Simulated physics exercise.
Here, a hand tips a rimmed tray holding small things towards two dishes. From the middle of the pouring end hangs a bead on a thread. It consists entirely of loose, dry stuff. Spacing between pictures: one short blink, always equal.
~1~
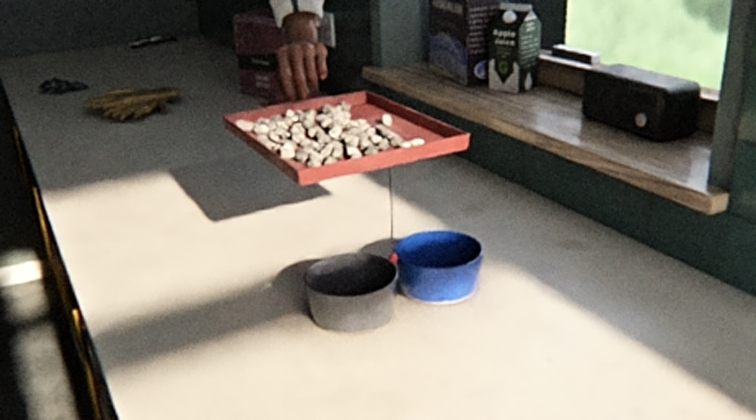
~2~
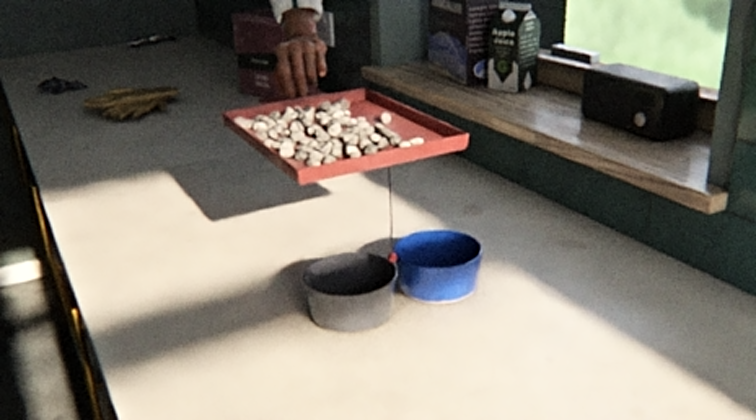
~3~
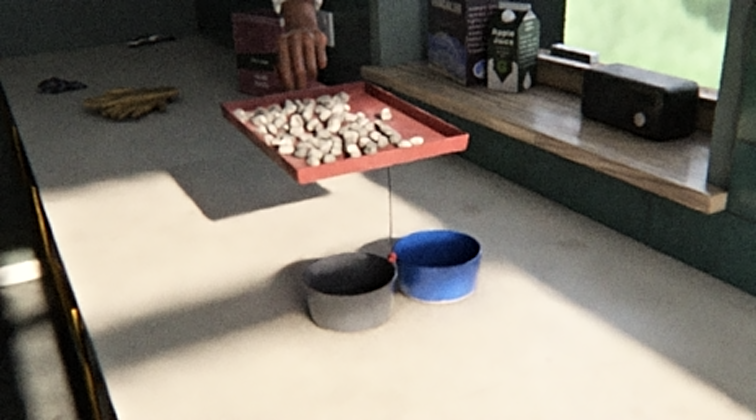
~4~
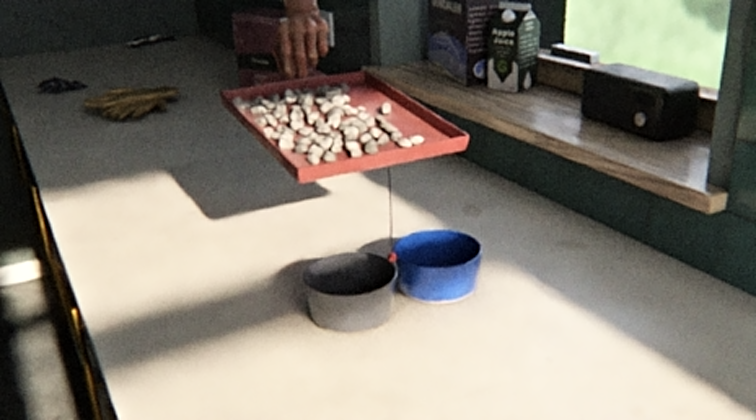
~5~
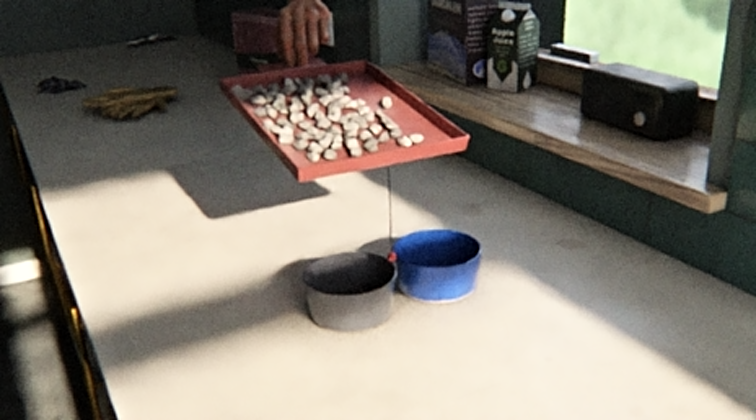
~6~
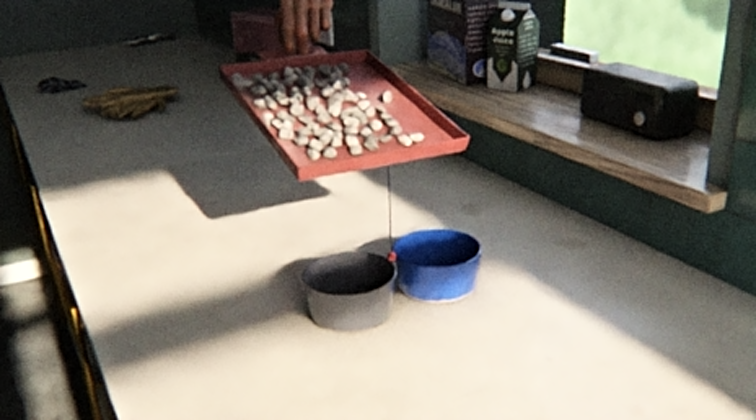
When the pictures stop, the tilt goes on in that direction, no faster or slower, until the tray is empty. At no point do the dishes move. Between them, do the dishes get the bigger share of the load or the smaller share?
Mostly wasted.
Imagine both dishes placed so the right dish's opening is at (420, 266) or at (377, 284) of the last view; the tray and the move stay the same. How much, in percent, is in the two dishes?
Roughly 30 per cent, and 20 per cent.
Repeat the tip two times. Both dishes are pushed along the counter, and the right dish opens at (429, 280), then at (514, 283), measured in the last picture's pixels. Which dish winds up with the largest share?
Placement one: The right-positioned dish. Placement two: The left-positioned dish.
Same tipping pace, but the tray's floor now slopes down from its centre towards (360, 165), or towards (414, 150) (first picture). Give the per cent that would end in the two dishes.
First heading roughly 10 %, second roughly 50 %.
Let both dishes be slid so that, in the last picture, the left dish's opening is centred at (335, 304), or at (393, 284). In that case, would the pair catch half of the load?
Well, a majority share the first time and a majority share the next.
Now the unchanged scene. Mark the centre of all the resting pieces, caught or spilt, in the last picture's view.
I'd place the middle at about (463, 324).
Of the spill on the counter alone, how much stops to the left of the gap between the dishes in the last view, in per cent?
Roughly 20 percent.
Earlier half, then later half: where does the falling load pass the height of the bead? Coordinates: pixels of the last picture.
Around (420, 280), followed by around (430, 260).
Soon after the last picture, tray tipped steeply; nearly all on the tray; a stray few in the air.
A little later, tray tipped right over; about two thirds on the tray; about a quarter outside both; a small part in the air.
Later still, tray tipped past a quarter turn; a small part in the right dish; nearly all outside both.
At rest, tray tipped past a quarter turn; none in the left dish; a small part in the right dish; nearly all outside both.
